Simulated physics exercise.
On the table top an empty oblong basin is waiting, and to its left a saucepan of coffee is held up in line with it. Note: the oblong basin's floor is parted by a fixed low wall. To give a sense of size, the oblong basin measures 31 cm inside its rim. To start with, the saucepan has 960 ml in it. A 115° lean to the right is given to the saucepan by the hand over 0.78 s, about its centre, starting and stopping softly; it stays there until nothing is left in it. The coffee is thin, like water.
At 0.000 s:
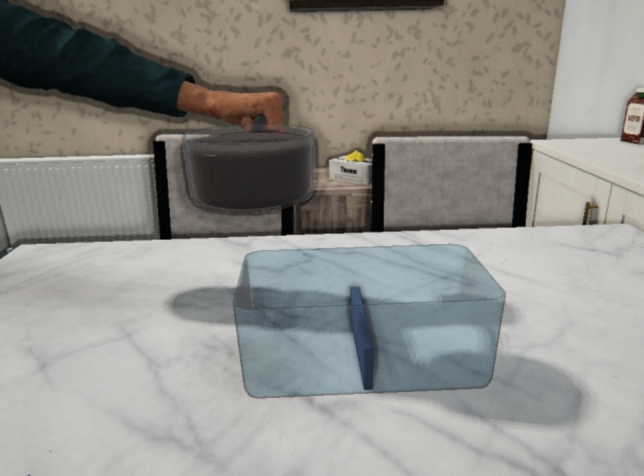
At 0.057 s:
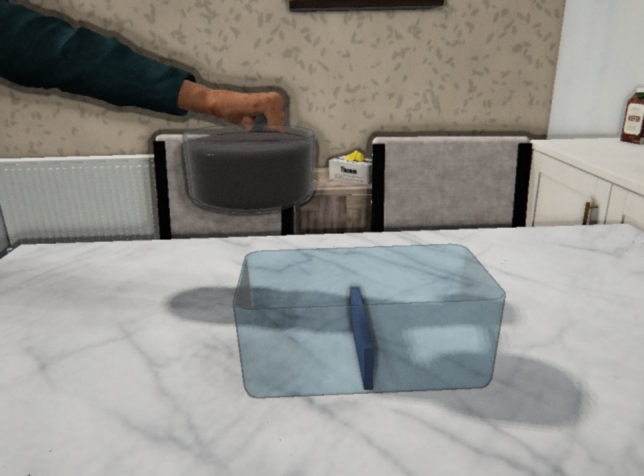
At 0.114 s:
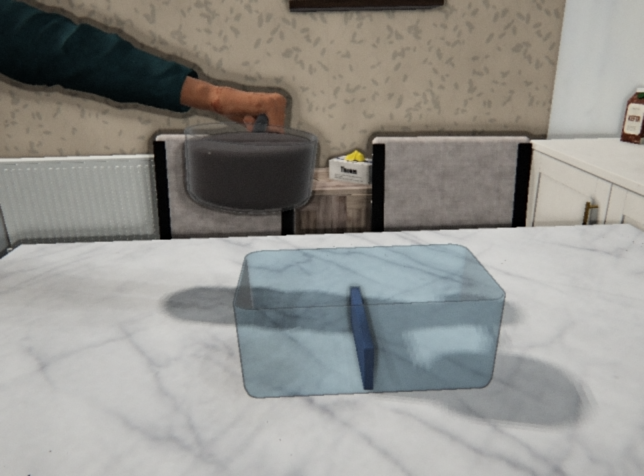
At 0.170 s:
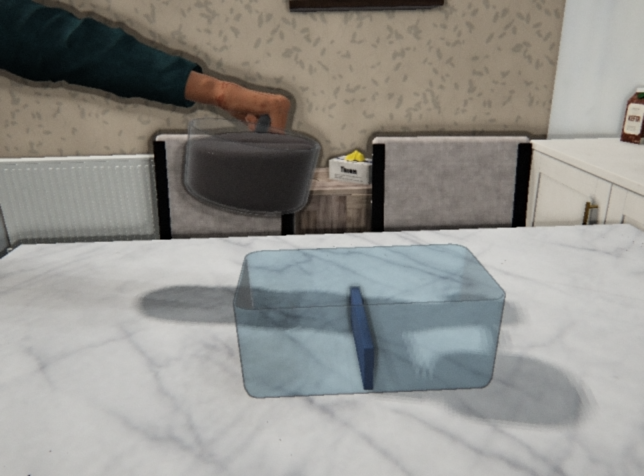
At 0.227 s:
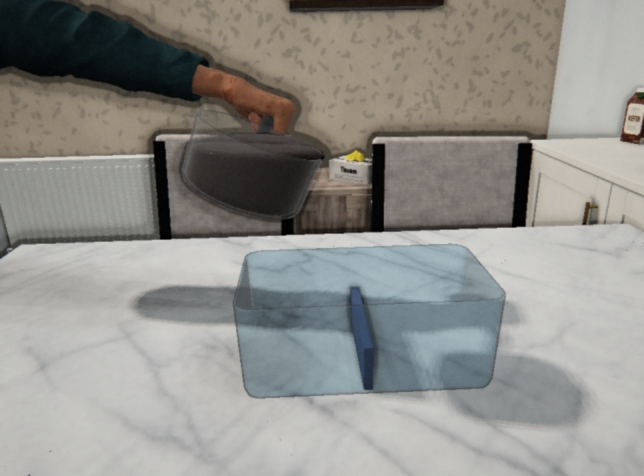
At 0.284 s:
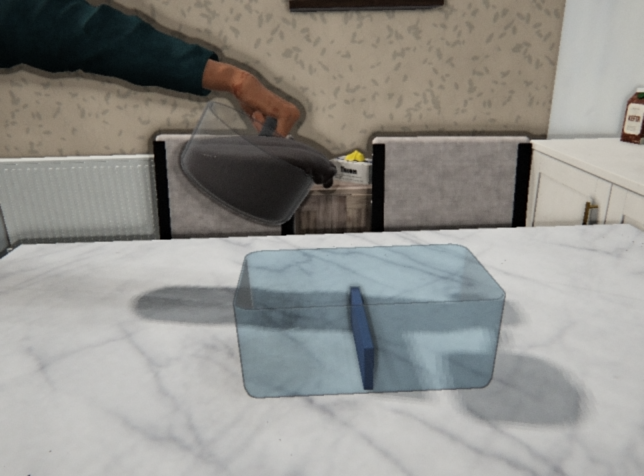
A dark, see-through saucepan of coffee is held up by a hand in a dark teal sleeve at upper left, above a white marble table seen from a fixed, slightly raised view in a dining room. On the table sits an empty pale blue oblong basin with a dark blue divider, with grey chairs behind. The hand tilts the saucepan rightward, gently then further, until coffee starts over its right rim.
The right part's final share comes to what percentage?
It comes to roughly 50 %.
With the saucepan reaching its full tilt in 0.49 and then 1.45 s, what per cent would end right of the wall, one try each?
Around 35 per cent first, around 65 per cent next.
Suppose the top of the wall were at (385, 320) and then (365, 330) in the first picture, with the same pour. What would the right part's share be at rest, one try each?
Some 20 in a hundred, then some 45 in a hundred.
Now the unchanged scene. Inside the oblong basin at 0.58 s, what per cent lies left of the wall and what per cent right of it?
I'd say some 8 on the left and some 34 on the right.
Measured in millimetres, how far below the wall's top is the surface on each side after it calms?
Near 40 mm for the left and near 40 mm for the right.
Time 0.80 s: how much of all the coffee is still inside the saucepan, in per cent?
Close to 2 in a hundred.
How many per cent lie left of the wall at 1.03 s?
The fraction is near 48 percent.
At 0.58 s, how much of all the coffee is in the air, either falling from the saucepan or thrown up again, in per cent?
I'd say close to 38 per cent.
Then, 0.58 s in, the tilt is 98° and 20 per cent is still to pour, 8 is left of the wall and 35 right of it.
Then, 0.80 s in, the tilt is 115° and 2 per cent is still to pour, 43 is left of the wall and 50 right of it.
Then, 1.03 s in, the tilt is 115° and 0 per cent is still to pour, 48 is left of the wall and 50 right of it.
Then, 1.28 s in, the tilt is 115° and 0 per cent is still to pour, 48 is left of the wall and 50 right of it.
Finally, 48 per cent lies left of the wall, 50 right of it and 1 outside.
